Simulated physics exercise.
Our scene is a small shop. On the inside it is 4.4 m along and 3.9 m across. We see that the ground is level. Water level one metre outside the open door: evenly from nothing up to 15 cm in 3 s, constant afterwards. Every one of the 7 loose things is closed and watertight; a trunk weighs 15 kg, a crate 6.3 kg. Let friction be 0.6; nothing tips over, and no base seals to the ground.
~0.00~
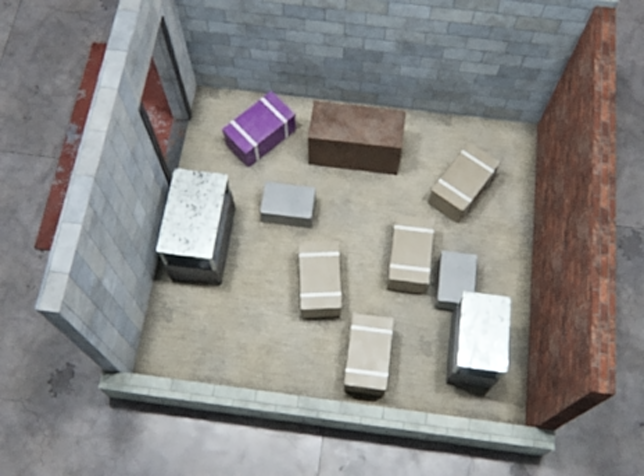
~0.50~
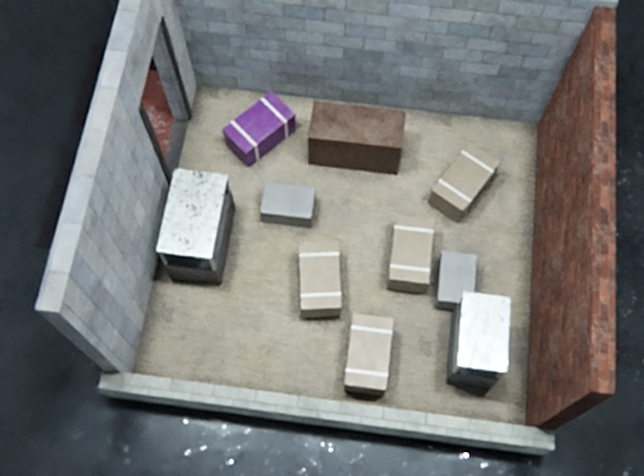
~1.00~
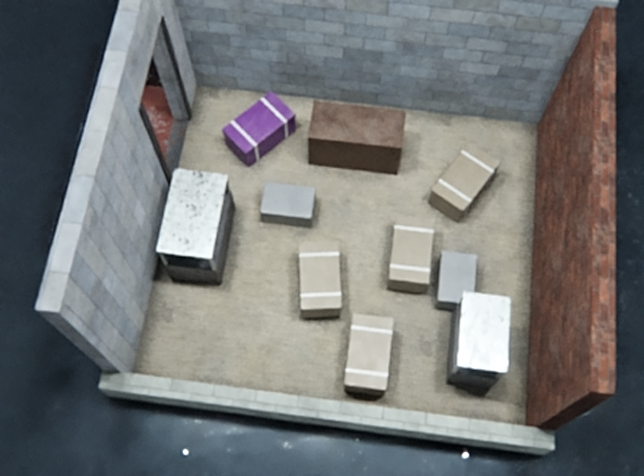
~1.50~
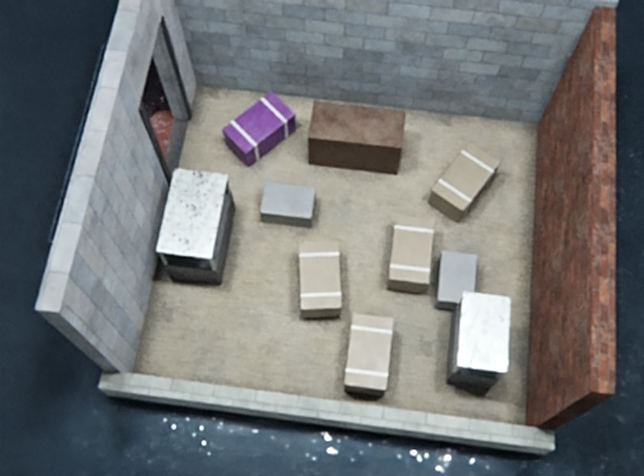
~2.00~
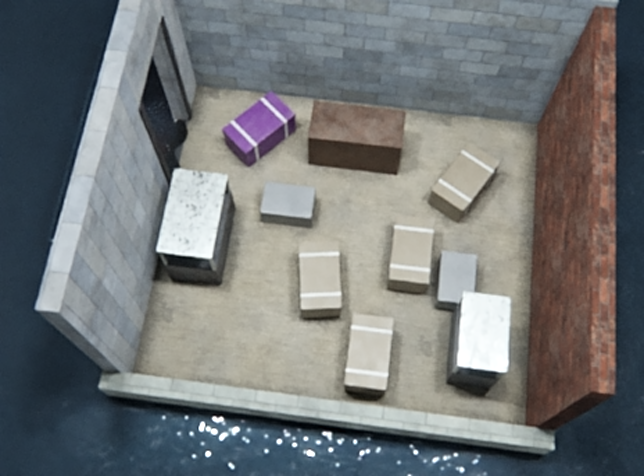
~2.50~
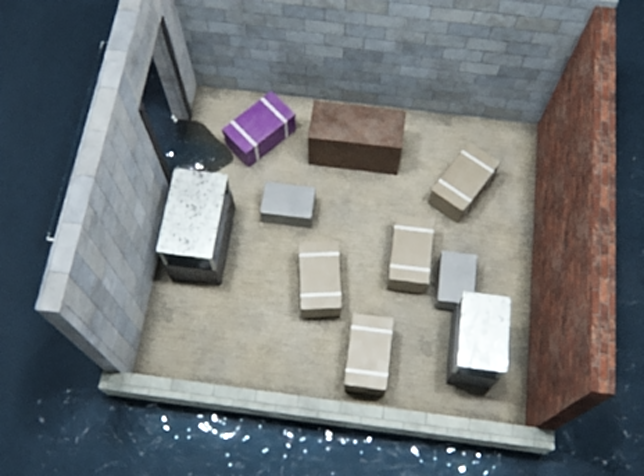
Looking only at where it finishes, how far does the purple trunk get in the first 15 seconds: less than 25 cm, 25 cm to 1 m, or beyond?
Distance covered: Moderate.
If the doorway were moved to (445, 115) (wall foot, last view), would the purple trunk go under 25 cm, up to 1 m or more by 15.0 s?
Result for the purple trunk - essentially stationary.
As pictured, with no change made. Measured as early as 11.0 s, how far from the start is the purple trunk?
Close to 40 cm.
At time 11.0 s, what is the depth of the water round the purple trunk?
About 8 cm.
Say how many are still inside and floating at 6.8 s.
Total: 2.
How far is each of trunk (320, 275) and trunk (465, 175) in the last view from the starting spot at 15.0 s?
Net displacement, in order: 60 cm; 50 cm.
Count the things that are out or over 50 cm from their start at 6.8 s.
By then the count is 1.
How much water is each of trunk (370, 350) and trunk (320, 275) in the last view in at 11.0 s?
Depths: Near 3 cm, then near 3 cm.
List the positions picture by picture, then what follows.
The first frame shows the purple trunk at (259, 122), on the bottom; water covers 0.0 m2; 0 of 7 have shifted.
The second frame shows the purple trunk at (259, 122) rests on the ground; water covers 0.0 m2; 0 of 7 have shifted.
The third frame shows the purple trunk at (259, 122) rests on the ground; 0.0 m2 under water; 0 of 7 have shifted.
The fourth frame shows the purple trunk at (259, 122), on the bottom; 0.0 m2 under water; 0 of 7 have shifted.
The fifth frame shows the purple trunk at (259, 122), on the bottom; 0.0 m2 under water; 0 of 7 have shifted.
The sixth frame shows the purple trunk at (259, 122), on the bottom; 0.4 m2 under water; 0 of 7 have shifted.
After 3.5 s the purple trunk is near (261, 121), 0.0 m from its start, aground; 0 afloat.
After 6.8 s the purple trunk is near (294, 122), 0.4 m from its start, afloat; 2 afloat.
After 11.0 s the purple trunk is near (294, 122), 0.4 m from its start, afloat; 5 afloat.
After 15.0 s the purple trunk is near (293, 122), 0.4 m from its start, afloat; 7 afloat.
